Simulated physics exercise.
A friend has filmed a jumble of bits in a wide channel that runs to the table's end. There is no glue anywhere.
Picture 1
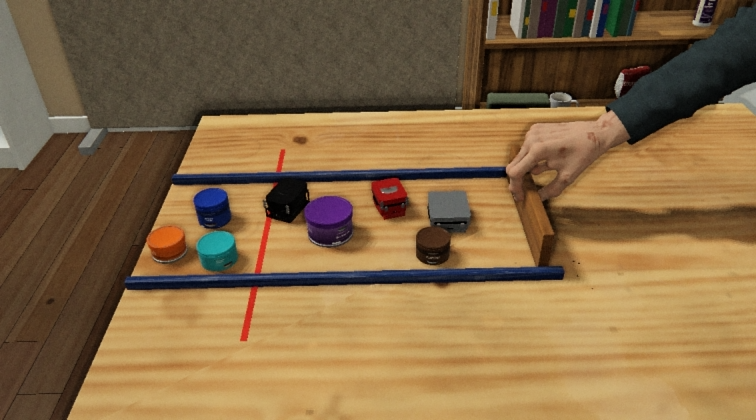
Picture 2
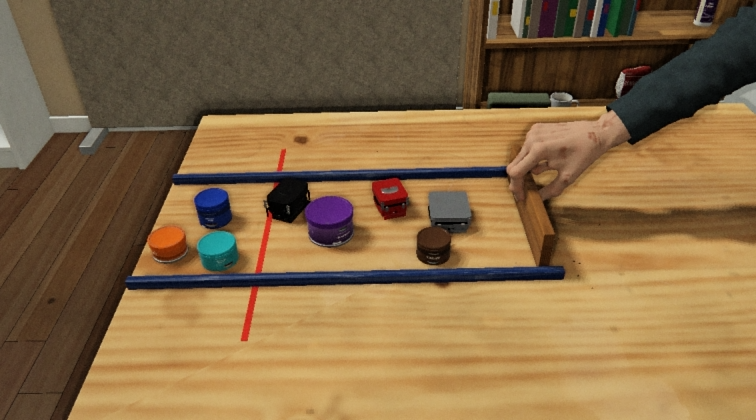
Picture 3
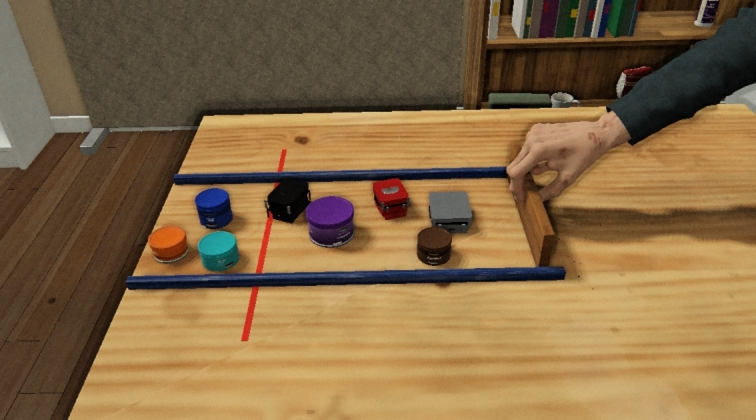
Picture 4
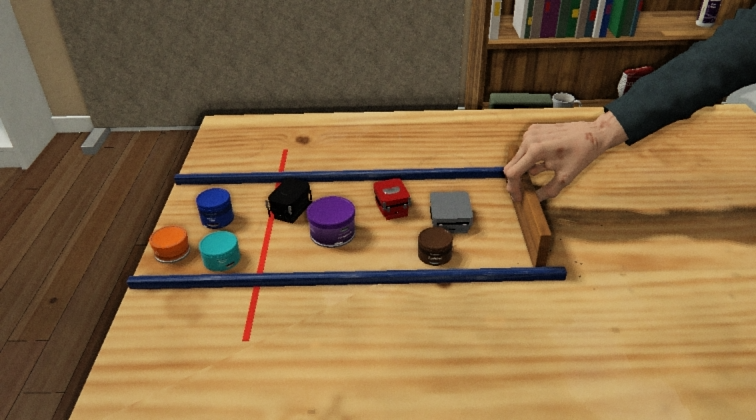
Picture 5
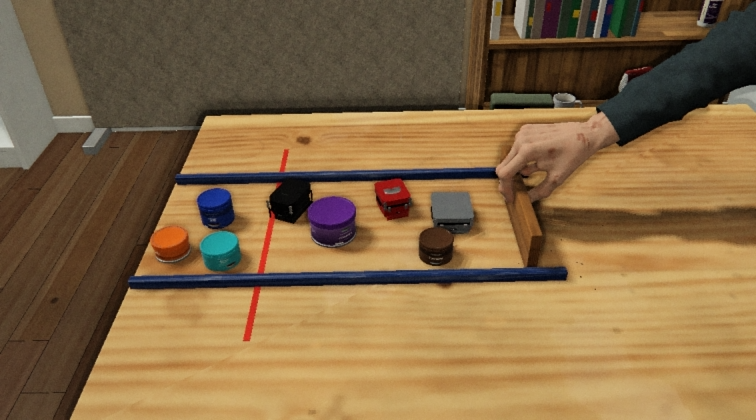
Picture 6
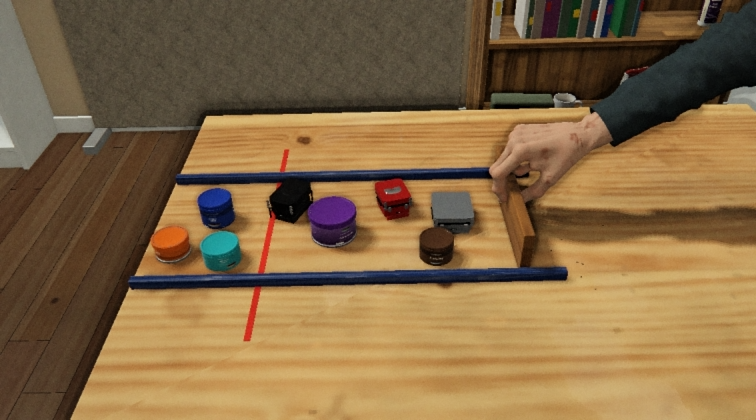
In this clip, a hand at the right holds a wooden board upright between two blue rails on a table, then slides it slightly left toward scattered colourful containers, which stay essentially still around a red line.
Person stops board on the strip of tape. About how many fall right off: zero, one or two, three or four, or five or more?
Turns out not one gets shoved off the end.
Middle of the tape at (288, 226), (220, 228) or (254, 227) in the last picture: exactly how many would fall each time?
You'd get 0, then 2, then 0.
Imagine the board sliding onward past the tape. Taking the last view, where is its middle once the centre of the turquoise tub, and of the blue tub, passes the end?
The middle is at (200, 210) when it's the turquoise tub, and at (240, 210) when it's the blue tub.
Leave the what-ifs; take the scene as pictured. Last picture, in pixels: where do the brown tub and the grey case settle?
For the brown tub it's (246, 251), and for the grey case it's (252, 218).
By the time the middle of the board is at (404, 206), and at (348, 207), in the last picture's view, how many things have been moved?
The number moved is 3 and then 5.
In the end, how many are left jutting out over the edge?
I get 0.
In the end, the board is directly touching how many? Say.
3 touch it.
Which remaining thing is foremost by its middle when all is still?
The orange tin winds up nearest.
Soon after, none off yet; orange tin at rest near (172, 244); blue tub at rest near (217, 209); turquoise tub at rest near (221, 251).
At rest, the number that fall off is zero.
